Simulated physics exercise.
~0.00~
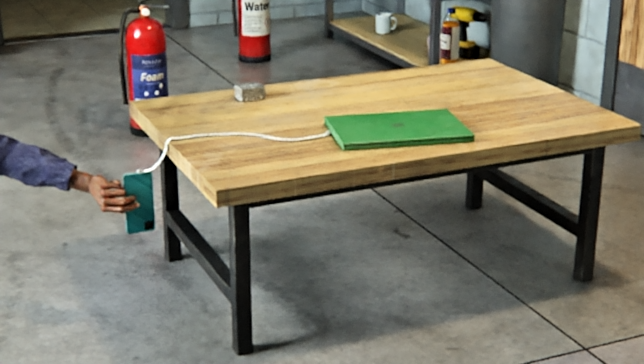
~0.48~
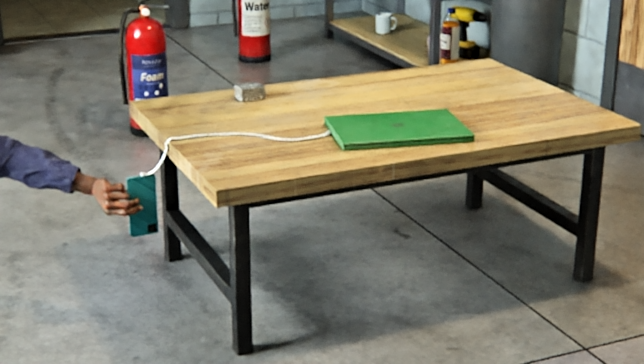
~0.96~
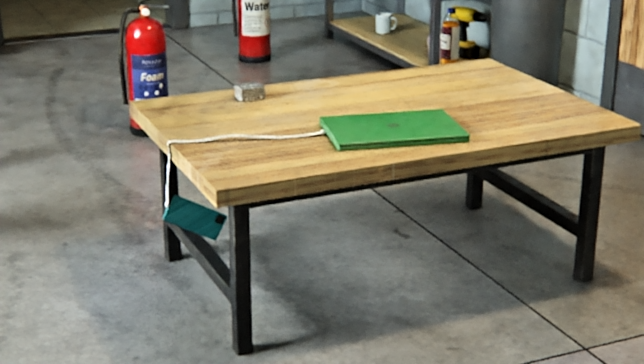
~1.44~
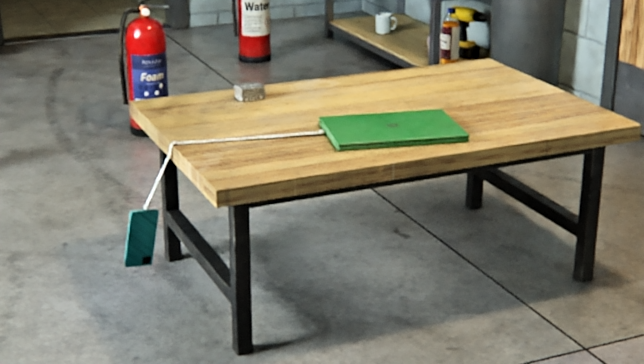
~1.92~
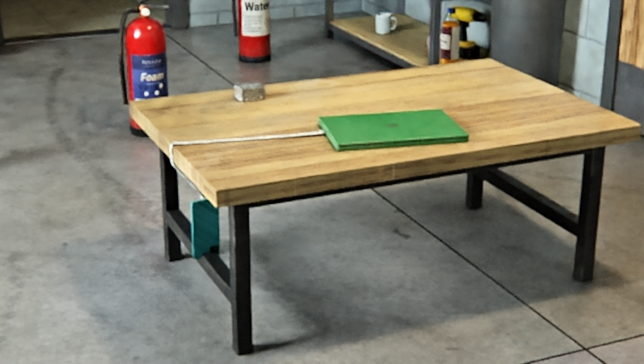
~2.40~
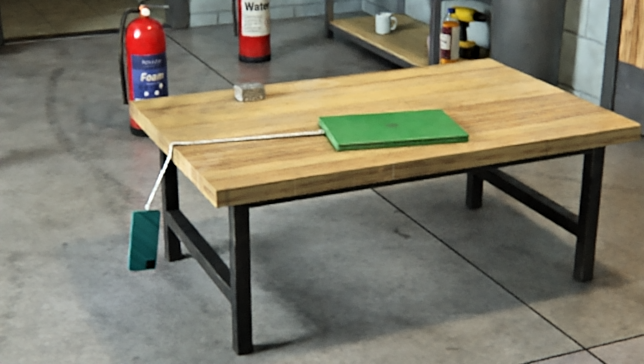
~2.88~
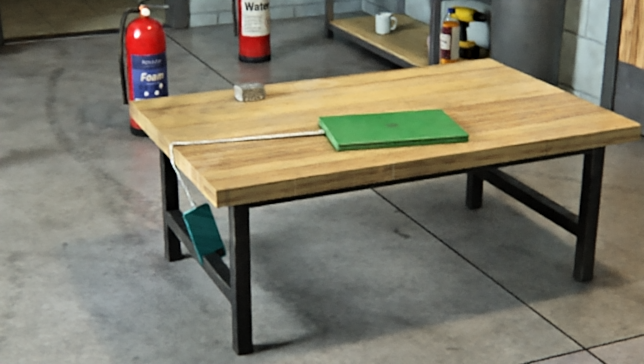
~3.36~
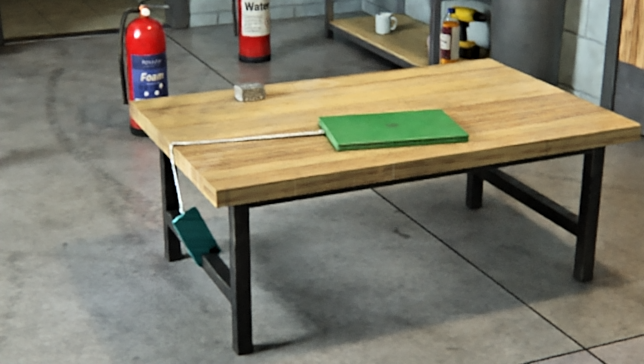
A turquoise phone tied by a white ribbon to a green laptop was released by a hand beside a wooden workbench, dropped slightly, and swung back and forth below the edge, ending up dangling there while the laptop shifted a little and the grey box stayed put.
